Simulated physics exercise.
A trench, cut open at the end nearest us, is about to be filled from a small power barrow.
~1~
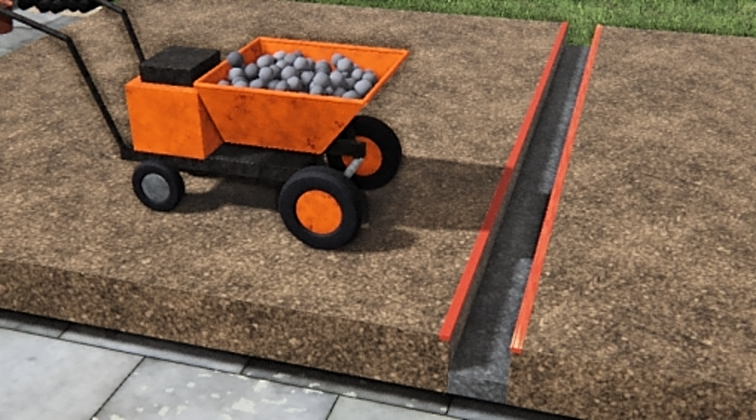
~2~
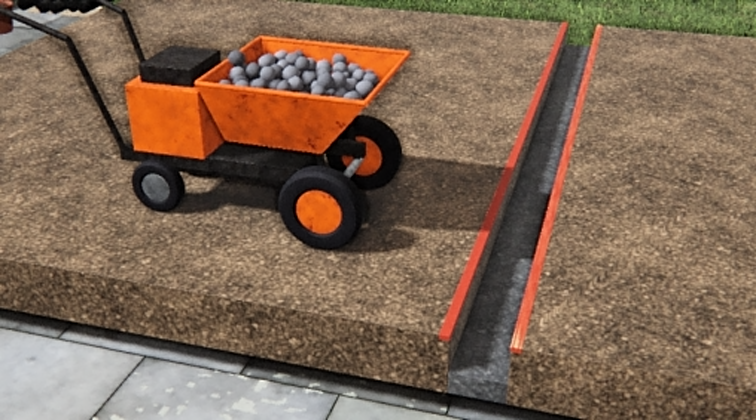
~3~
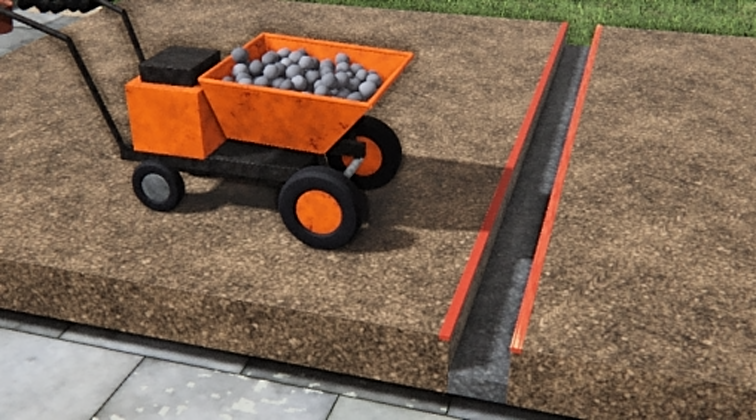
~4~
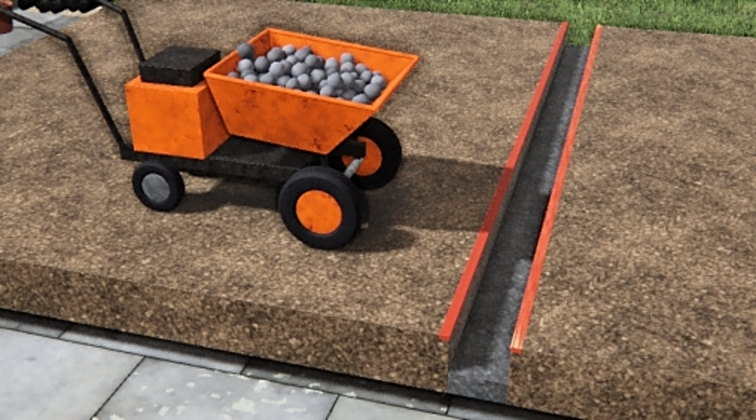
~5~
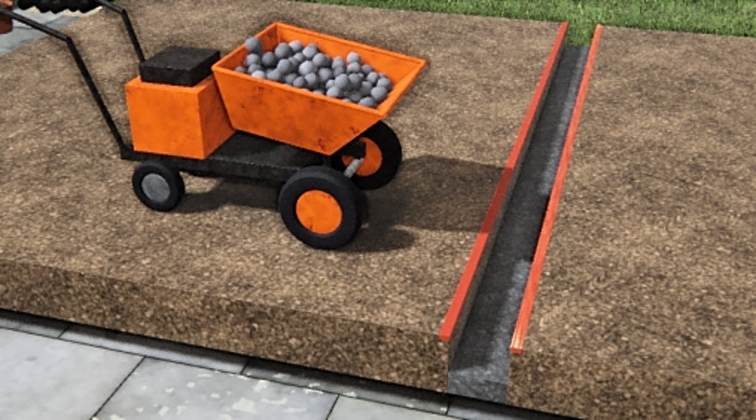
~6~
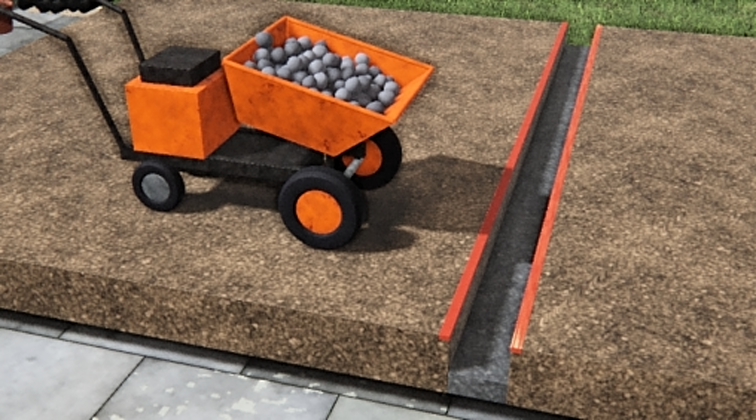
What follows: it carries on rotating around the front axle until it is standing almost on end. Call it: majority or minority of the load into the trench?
Majority.
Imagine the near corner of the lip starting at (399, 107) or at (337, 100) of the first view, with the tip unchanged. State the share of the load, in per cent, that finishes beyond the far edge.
In turn 20 and 0 in a hundred.
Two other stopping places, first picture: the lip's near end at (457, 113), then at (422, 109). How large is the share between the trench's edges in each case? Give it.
0 % then 50 %.
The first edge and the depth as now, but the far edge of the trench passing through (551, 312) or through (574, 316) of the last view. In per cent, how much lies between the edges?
Roughly 80 % and 80 %.
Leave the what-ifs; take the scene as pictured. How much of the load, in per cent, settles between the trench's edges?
Close to 70 in every hundred pieces.
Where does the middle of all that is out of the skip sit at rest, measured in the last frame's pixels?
Centre at rest: Close to (507, 242).
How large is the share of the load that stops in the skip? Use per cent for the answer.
10 per cent, roughly.
Soon, skip tipped steeply; all in the skip.
A while on, skip tipped steeply; nearly all in the skip; a stray few short of the trench; a stray few in or heaped over the trench; a stray few falling.
Towards the end, skip tipped right over; about a quarter in the skip; a small part short of the trench; about two thirds in or heaped over the trench; a stray few beyond it.
Finally, skip tipped right over; a small part in the skip; about a quarter short of the trench; about two thirds in or heaped over the trench; a small part beyond it.
